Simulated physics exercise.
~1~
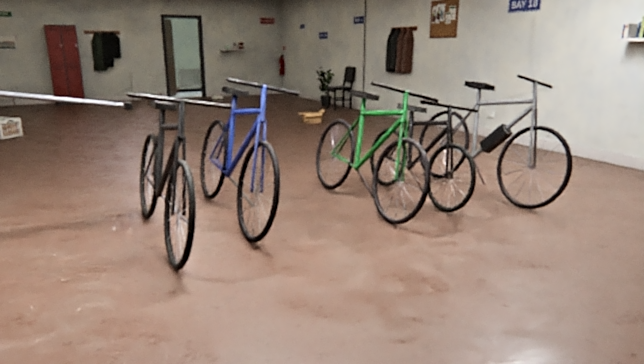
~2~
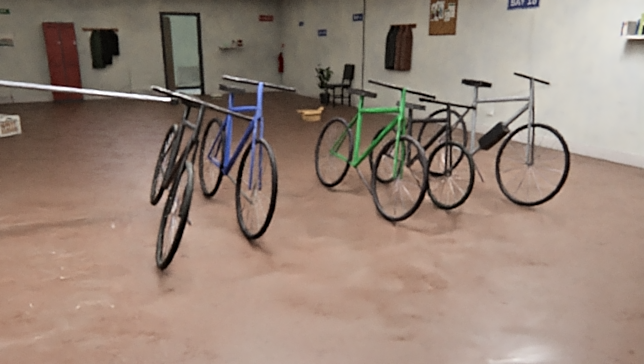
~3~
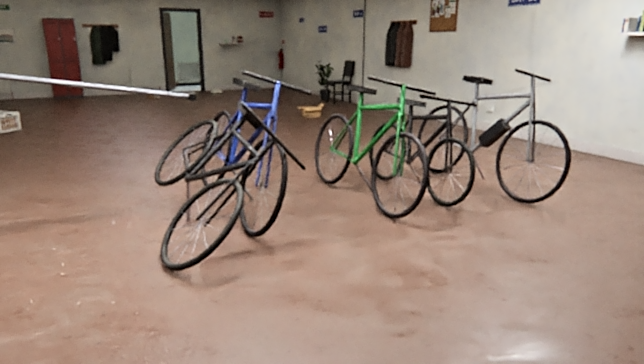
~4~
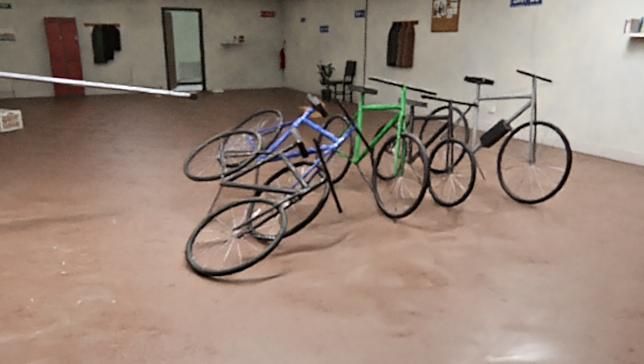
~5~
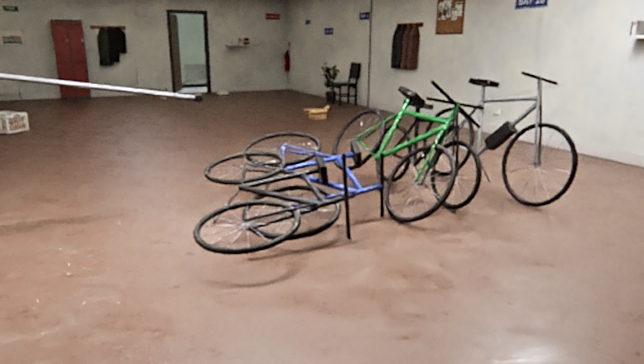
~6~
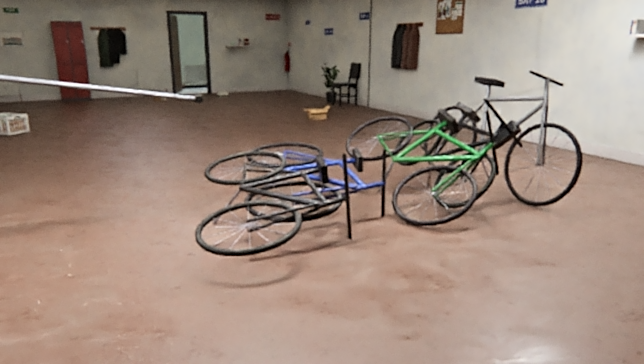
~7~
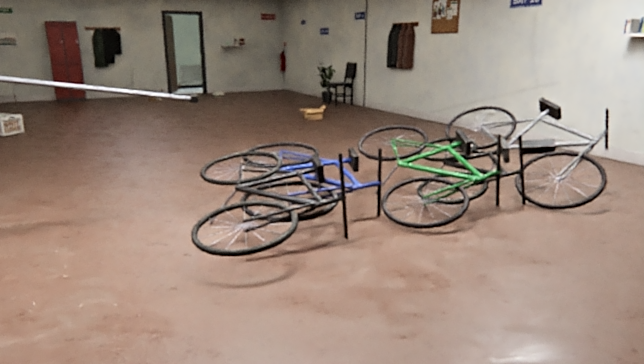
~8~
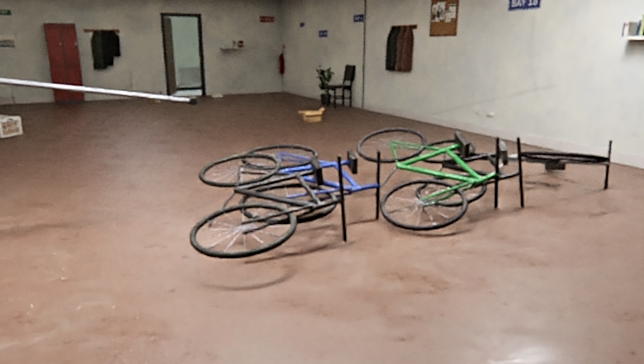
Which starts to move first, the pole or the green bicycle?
The pole starts to move first. The green bicycle stays upright until later, when the toppling reaches it.
